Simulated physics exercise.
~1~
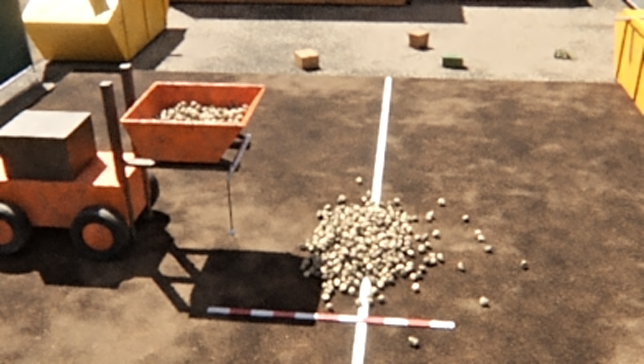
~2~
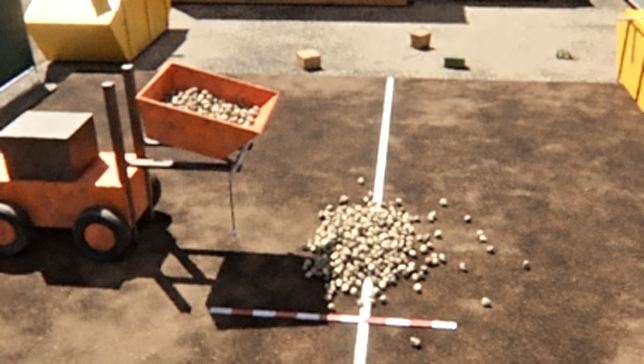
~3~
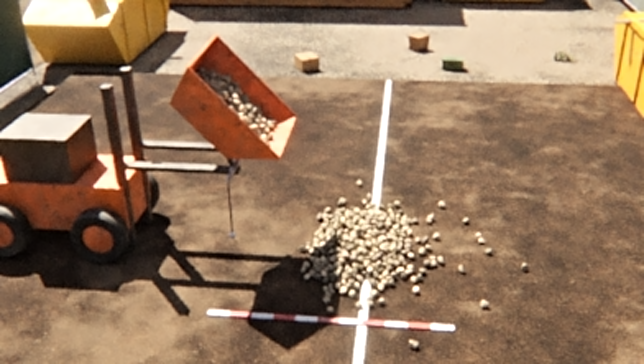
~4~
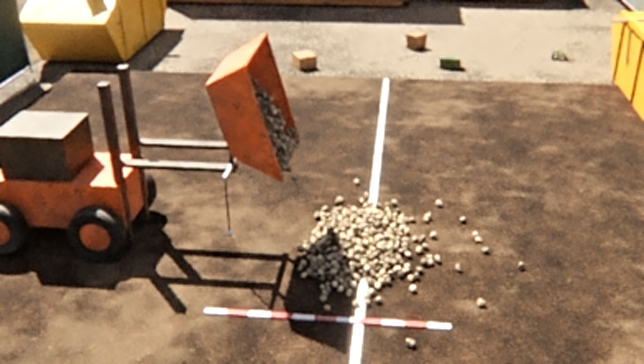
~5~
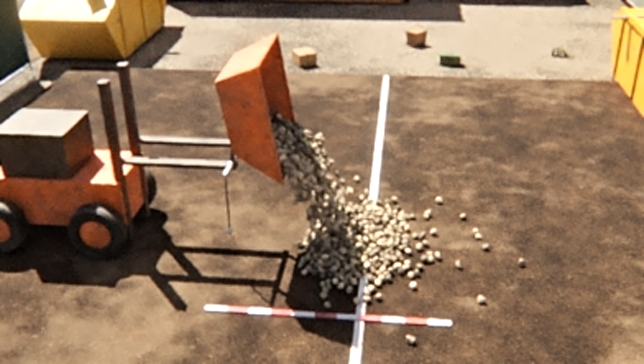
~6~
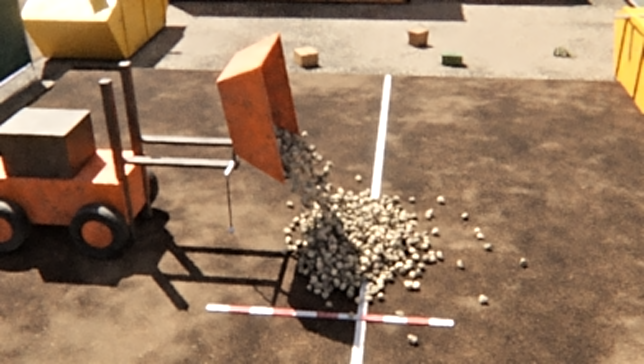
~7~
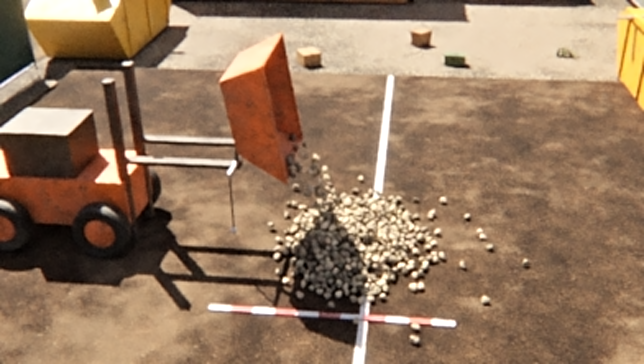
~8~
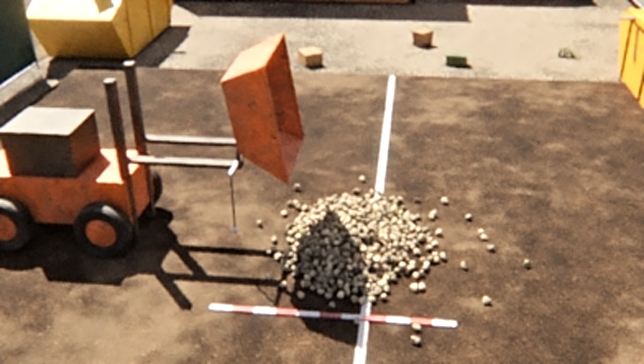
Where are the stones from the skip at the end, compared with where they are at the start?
At the start they sit in the raised orange skip at the left, above the ground. At the end they lie lower down and further right, on the ground in the heap that straddles the white line, mostly on its left side.
